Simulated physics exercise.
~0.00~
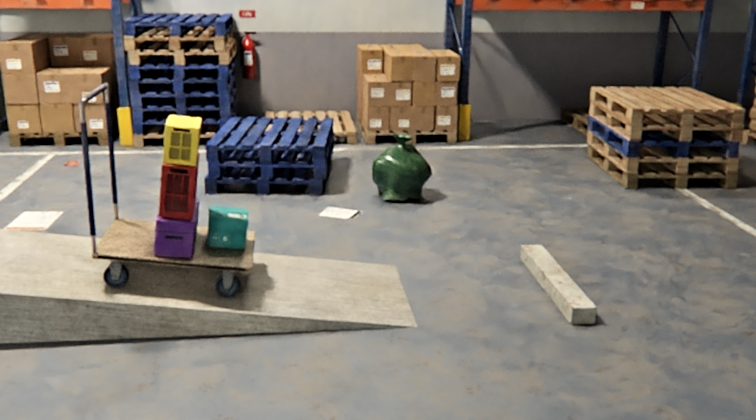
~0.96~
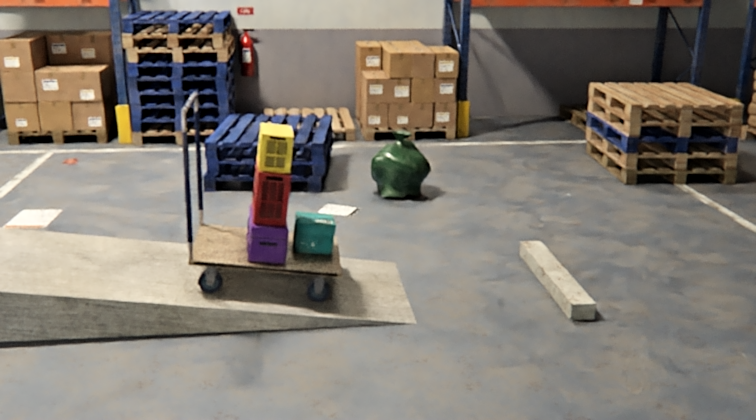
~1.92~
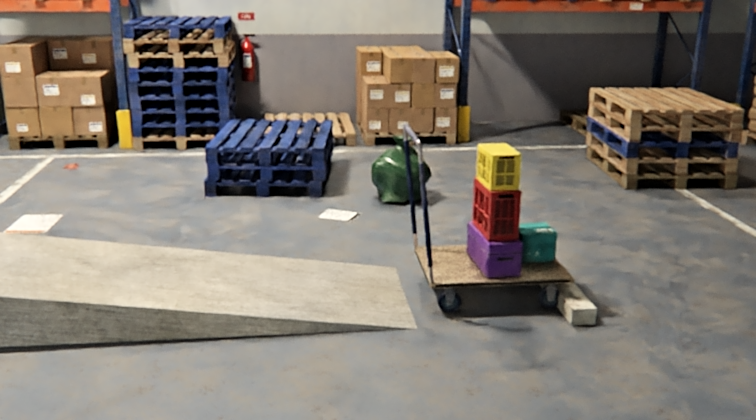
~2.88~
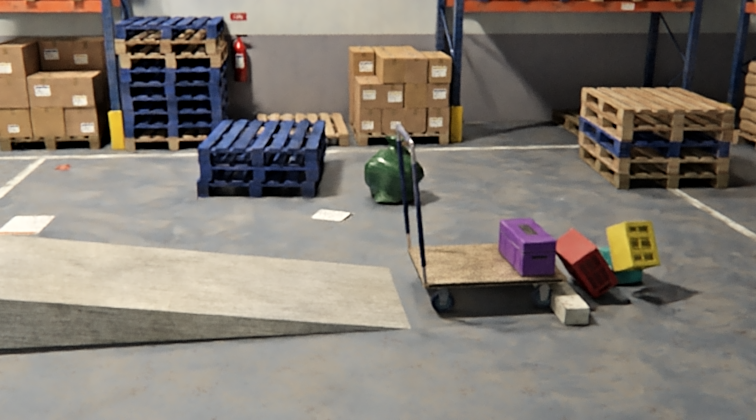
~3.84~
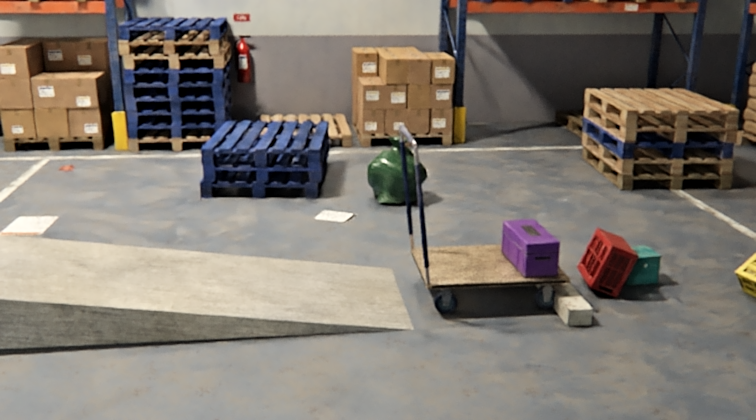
A flat trolley with an upright handle rolls to the right down a low ramp in a warehouse, carrying a purple toolbox with a red crate and a yellow crate stacked on it, and a turquoise parcel alongside. It leaves the ramp and crosses the level floor to a pale kerb, where it stops. The load carries on forward, and the turquoise parcel and both crates tumble over the kerb onto the floor. The purple toolbox slides to the front of the deck but stays aboard. Finally, the red crate and parcel lie overturned just beyond the kerb, while the yellow crate is farthest away, at the right edge.
